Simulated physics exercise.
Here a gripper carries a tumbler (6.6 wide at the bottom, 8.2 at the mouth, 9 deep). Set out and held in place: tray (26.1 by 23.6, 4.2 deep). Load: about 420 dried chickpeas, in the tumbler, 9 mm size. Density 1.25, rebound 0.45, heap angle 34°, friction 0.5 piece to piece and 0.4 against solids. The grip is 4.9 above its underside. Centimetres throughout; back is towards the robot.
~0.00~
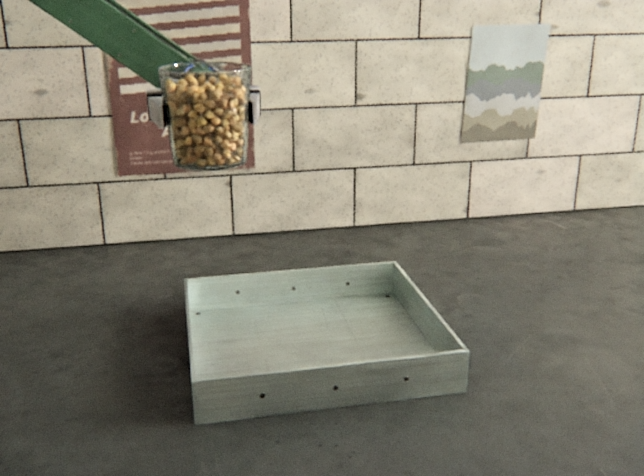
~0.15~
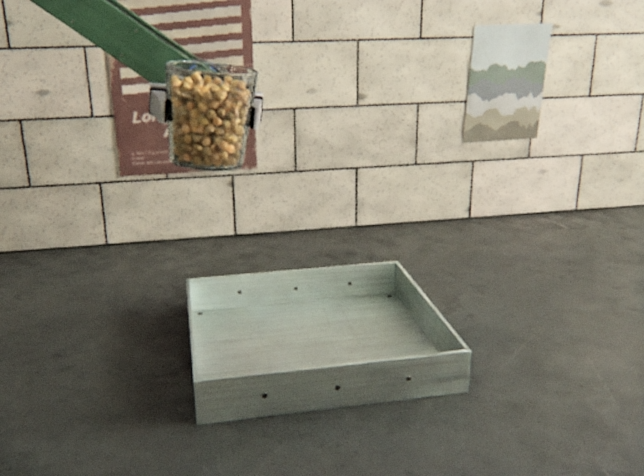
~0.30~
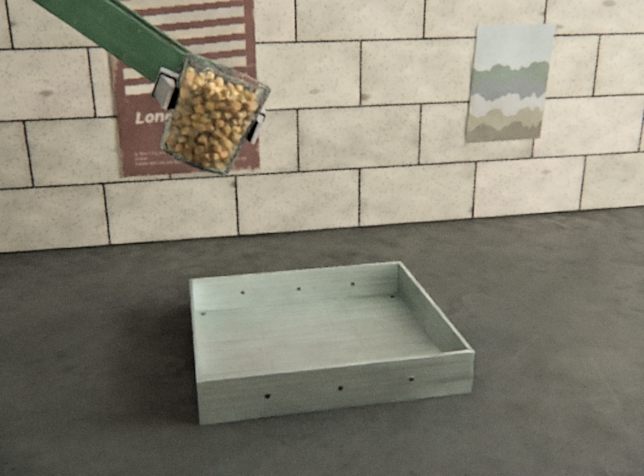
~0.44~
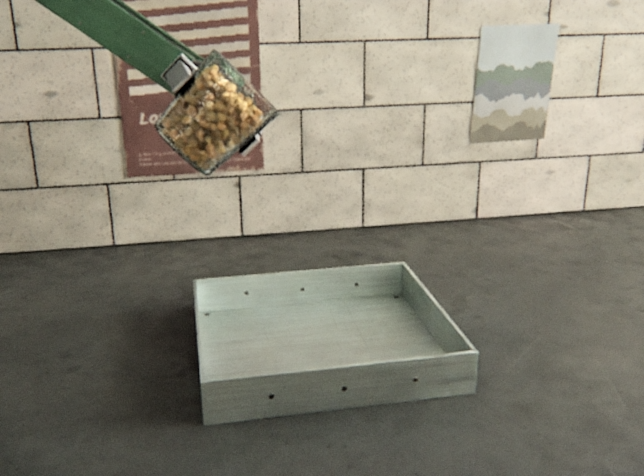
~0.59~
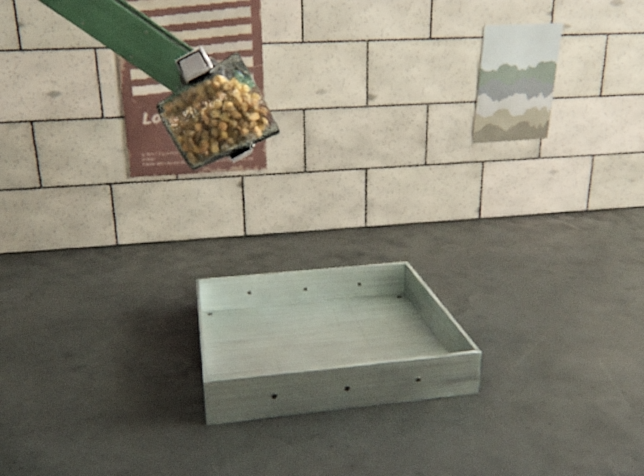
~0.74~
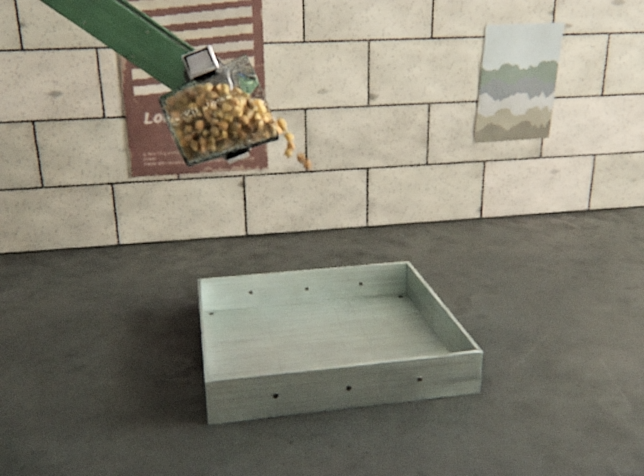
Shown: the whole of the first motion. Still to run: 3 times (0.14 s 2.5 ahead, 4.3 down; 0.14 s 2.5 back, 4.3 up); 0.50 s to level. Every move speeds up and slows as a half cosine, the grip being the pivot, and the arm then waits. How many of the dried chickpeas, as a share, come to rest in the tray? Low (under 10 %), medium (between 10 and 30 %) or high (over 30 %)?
In the tray the share is medium, between 10 and 30 %.
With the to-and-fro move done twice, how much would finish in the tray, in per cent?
Then about 10 per cent.
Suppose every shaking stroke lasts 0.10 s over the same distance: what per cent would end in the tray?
In that case some 25 per cent.
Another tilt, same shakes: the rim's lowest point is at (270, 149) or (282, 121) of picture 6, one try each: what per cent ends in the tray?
Some 55 and 5 per cent.
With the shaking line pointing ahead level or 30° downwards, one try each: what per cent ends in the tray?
Some 65 and 40 per cent.
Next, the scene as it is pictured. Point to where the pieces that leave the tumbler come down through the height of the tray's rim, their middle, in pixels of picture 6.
Around (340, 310).
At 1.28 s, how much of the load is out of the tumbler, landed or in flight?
Near 10 per cent so far.
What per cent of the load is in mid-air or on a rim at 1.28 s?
About 3 per cent.
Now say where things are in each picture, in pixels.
In the first picture, the tumbler middle at (208, 117), level; upper third of the load around (206, 99), from x 170 to 240, top at y 80; 416 in the tumbler.
In the second picture, the tumbler middle at (209, 117), tilted 7° forward; upper third of the load around (208, 98), from x 175 to 245, top at y 80.
In the third picture, the tumbler middle at (211, 117), tilted 25° forward; upper third of the load around (208, 100), from x 170 to 255, top at y 75.
In the fourth picture, the tumbler middle at (213, 117), tilted 46° forward; upper third of the load around (211, 100), from x 165 to 255, top at y 70.
In the fifth picture, the tumbler middle at (216, 116), tilted 64° forward; upper third of the load around (215, 101), from x 170 to 260, top at y 80.
In the sixth picture, the tumbler middle at (217, 115), tilted 71° forward; upper third of the load around (209, 104), from x 170 to 310, top at y 90; 410 in the tumbler, 6 in flight or on a rim.
After 1.28 s, tilted 71° forward, highest piece 29 above the table; 375 in the tumbler, 28 in the tray, 13 in flight or on a rim.
After 1.81 s, tilted 40° forward, highest piece 28 above the table; 353 in the tumbler, 63 in the tray.
After 2.28 s, level, highest piece 31 above the table; 353 in the tumbler, 63 in the tray.
After 3.33 s, level, highest piece 31 above the table; 353 in the tumbler, 63 in the tray.
In the end, 353 in the tumbler, 63 in the tray. That is 15 % in the tray.
